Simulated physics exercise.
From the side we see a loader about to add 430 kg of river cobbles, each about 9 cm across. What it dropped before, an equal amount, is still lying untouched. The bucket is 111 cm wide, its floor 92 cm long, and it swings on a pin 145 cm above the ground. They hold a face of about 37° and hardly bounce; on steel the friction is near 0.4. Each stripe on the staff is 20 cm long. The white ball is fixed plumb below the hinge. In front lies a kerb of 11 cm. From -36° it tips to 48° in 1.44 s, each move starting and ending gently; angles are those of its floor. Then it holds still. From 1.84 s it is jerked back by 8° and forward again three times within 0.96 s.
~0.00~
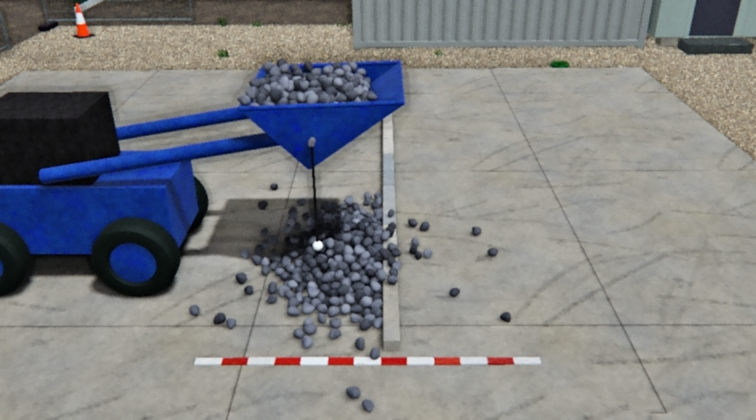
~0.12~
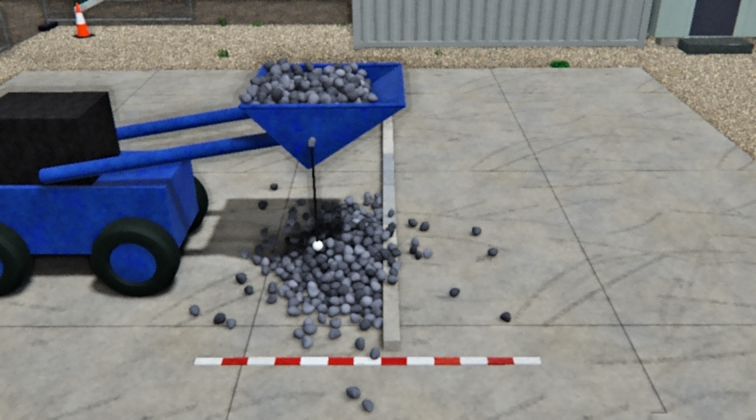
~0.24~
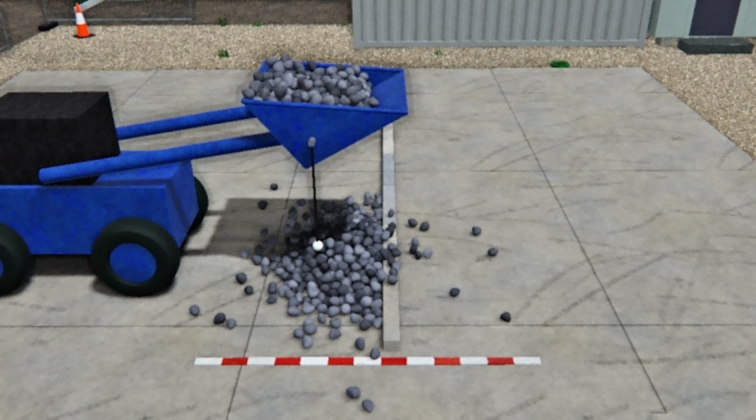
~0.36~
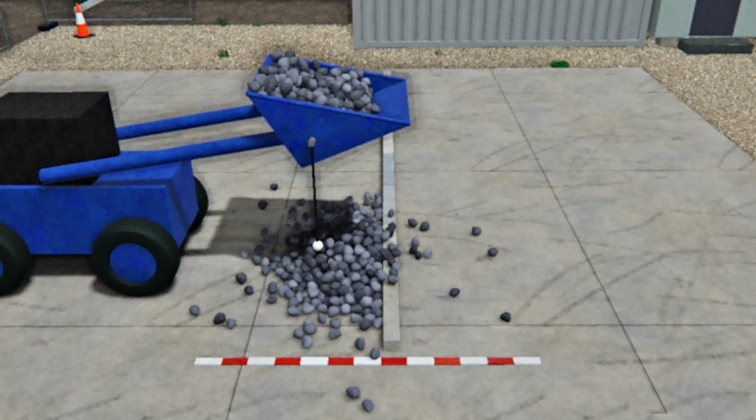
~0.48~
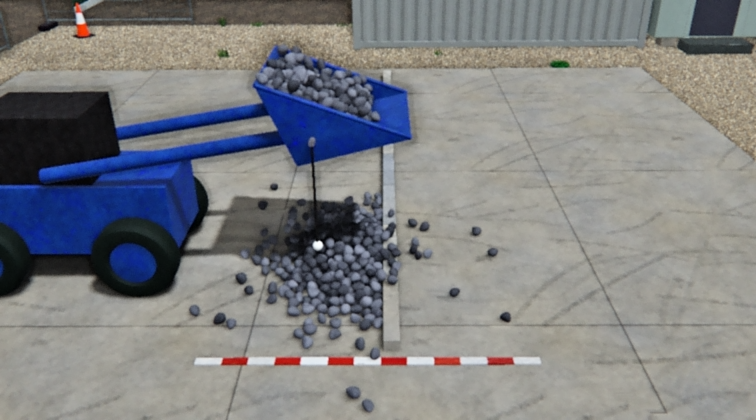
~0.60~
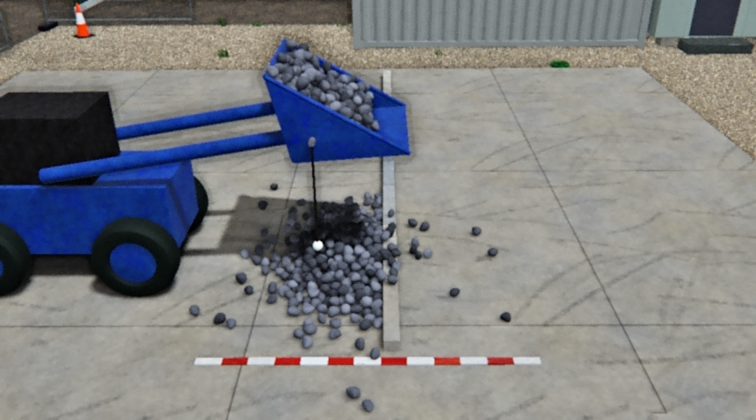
A blue loader with black wheels and a black block on its body stands at the left of a paved concrete yard, seen from the side and slightly above, with gravel, a grey container and an orange cone behind. Its raised blue bucket holds grey stones above a scattered stone pile against a pale kerb, near a red-and-white staff. The bucket slowly tilts clockwise, its load shifting slightly, while the pile and camera stay still.
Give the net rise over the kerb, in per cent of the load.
About 92 per cent.
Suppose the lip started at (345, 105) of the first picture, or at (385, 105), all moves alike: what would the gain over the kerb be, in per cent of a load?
First some 45, then 75 per cent.
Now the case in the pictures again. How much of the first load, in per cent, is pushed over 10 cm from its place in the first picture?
About 0 per cent.
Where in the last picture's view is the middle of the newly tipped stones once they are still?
Near (441, 257).
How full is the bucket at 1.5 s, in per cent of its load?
Roughly 20 per cent is still inside.
After 1.1 s the floor is at 35°; in per cent of one load, 94 in the bucket, 101 on this side of the kerb, 4 over the kerb; the foremost stones are at (451, 257).
After 1.5 s the floor is at 48°; in per cent of one load, 21 in the bucket, 123 on this side of the kerb, 55 over the kerb; the foremost stones are at (477, 261).
After 3.2 s the floor is at 48°; in per cent of one load, 0 in the bucket, 105 on this side of the kerb, 94 over the kerb; the foremost stones are at (593, 245).
After 6.0 s the floor is at 48°; in per cent of one load, 0 in the bucket, 105 on this side of the kerb, 94 over the kerb; the foremost stones are at (593, 245). Net gain over the kerb, 92.
